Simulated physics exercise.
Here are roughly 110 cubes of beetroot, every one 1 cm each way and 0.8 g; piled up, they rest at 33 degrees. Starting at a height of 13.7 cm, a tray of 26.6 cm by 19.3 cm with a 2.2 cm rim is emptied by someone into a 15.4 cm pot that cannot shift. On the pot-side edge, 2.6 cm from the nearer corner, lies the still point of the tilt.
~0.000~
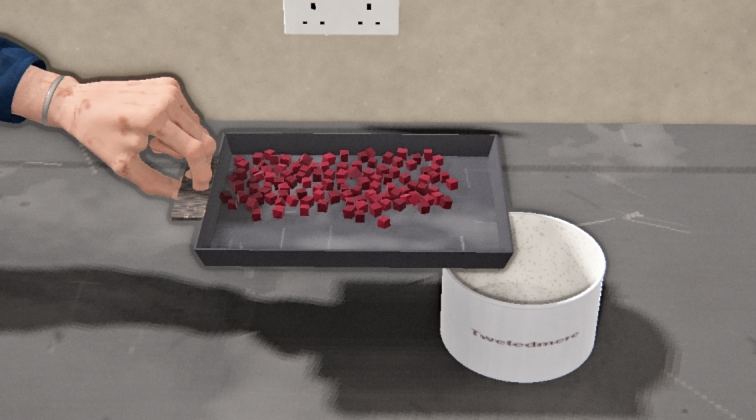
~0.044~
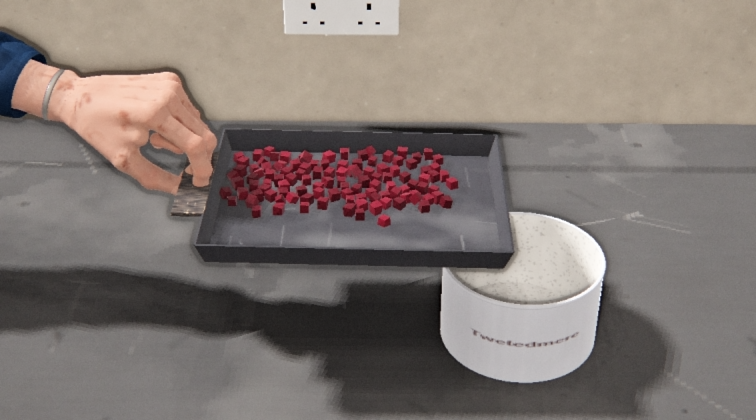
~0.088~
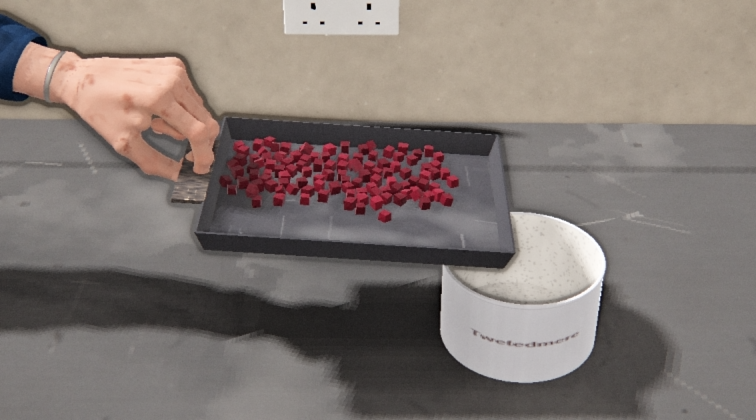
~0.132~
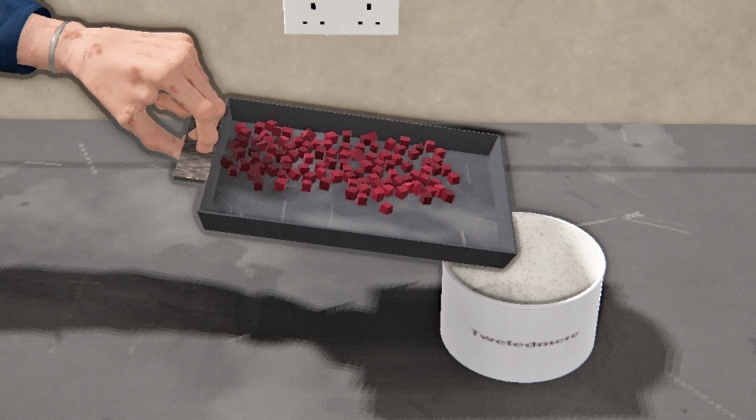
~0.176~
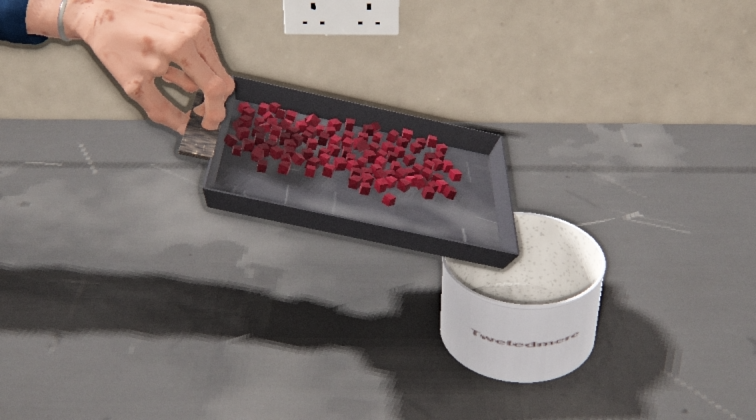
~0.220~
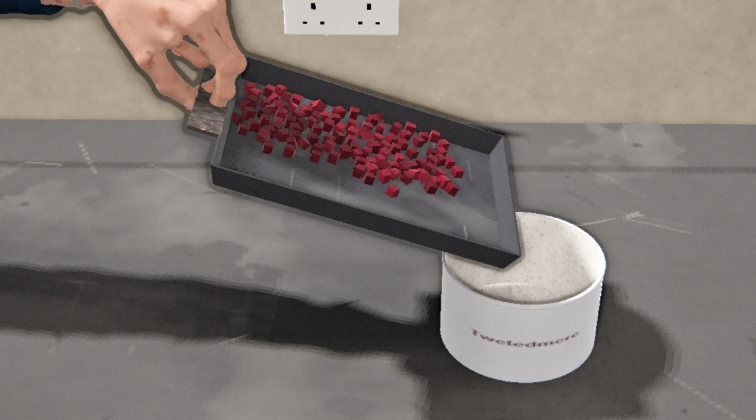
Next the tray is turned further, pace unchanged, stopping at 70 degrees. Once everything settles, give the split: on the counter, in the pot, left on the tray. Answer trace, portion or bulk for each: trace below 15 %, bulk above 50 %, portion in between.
Counter: Portion. Pot: Portion. Tray: Portion.
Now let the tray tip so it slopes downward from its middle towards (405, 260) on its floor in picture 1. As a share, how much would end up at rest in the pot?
Roughly 0 per cent.
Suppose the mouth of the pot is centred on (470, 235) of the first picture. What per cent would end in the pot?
Something like 5 per cent would settle in it.
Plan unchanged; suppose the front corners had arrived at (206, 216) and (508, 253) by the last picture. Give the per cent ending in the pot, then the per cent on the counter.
Split: Pot = 0, counter = 75.
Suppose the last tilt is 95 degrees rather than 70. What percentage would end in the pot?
Result: Close to 60 %.
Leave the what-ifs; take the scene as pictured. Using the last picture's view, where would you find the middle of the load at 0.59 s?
Look about (483, 144) in the last view.
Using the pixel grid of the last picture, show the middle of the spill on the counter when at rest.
Somewhere around (669, 275), I'd say.
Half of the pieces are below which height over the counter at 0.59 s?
The halfway mark is near 20 cm.
Then, at 0.44 s, tilt 45 degrees; the tray holds 100 %, the pot 0 %.
After 0.59 s, tilt 63 degrees; the tray holds 100 %, the pot 0 %.
Then, at 0.86 s, tilt 70 degrees; the tray holds 35 %, the pot 35 %.
In the end, at 2.0 s, counter 30 %, pot 40 %, tray 30 %.
